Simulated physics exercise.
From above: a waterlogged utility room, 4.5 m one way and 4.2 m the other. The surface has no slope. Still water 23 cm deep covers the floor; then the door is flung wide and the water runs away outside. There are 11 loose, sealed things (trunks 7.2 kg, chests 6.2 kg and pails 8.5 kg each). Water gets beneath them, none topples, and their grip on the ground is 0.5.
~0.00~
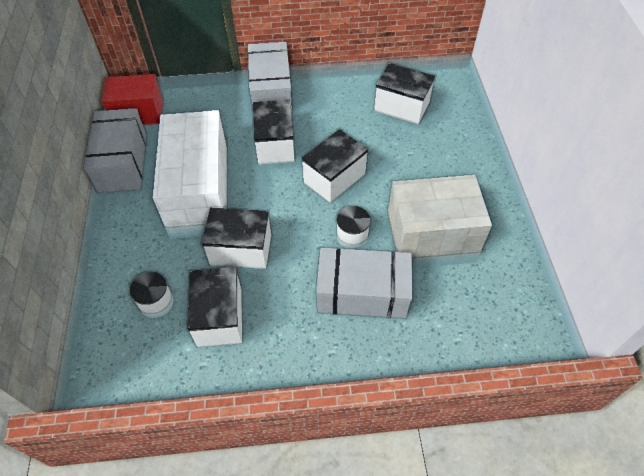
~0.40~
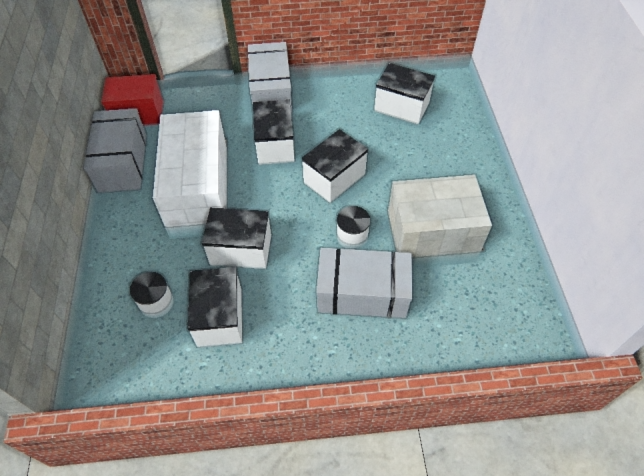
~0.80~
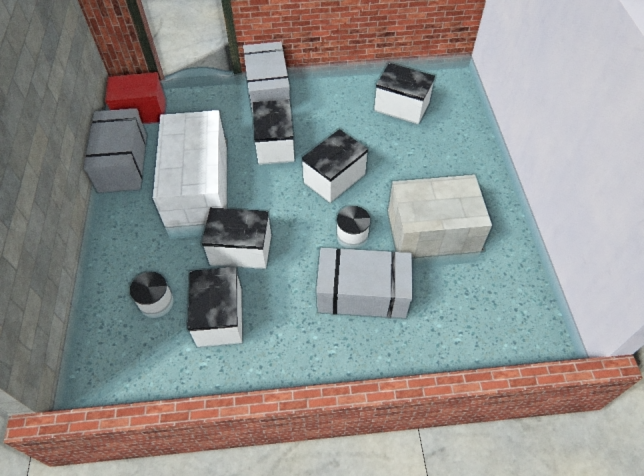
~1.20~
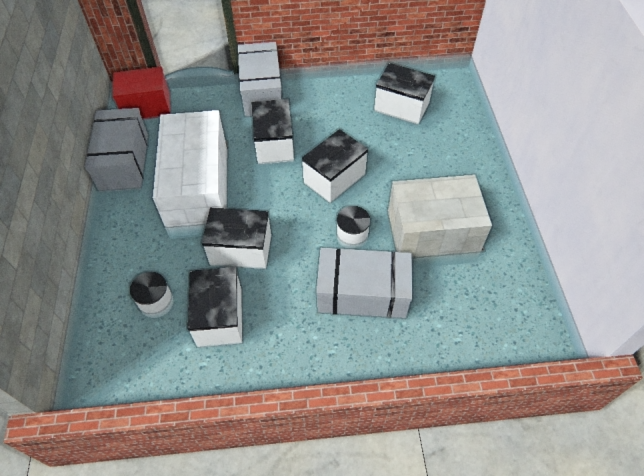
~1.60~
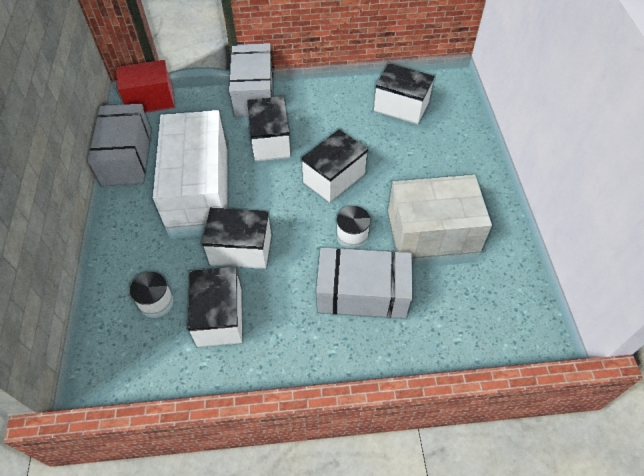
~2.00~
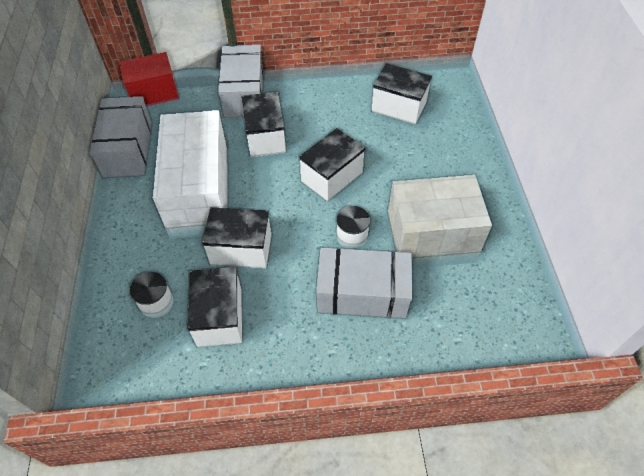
We see a flooded, brick-edged room of boxes and pails where the dark door at the back gives way to an open doorway; then the red chest drifts back and right, and a nearby grey one shifts left.
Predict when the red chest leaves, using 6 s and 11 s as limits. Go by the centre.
That happens before the first time.
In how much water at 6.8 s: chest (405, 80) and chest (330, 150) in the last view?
Roughly 19 and 19 cm.
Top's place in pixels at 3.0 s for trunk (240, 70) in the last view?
Around (207, 68).
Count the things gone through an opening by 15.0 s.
By then 5.
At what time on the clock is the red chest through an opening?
At about 4.0 s.
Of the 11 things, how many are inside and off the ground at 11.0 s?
7 of them.
After 3.0 s the red chest is near (162, 61), 0.6 m from its start, afloat; 0 of 11 are out; 11 afloat.
After 6.8 s the red chest has gone out (at 3.9 s); 2 of 11 are out; 9 afloat.
After 11.0 s the red chest has gone out (at 3.9 s); 4 of 11 are out; 7 afloat.
After 15.0 s the red chest has gone out (at 3.9 s); 5 of 11 are out; 6 afloat.
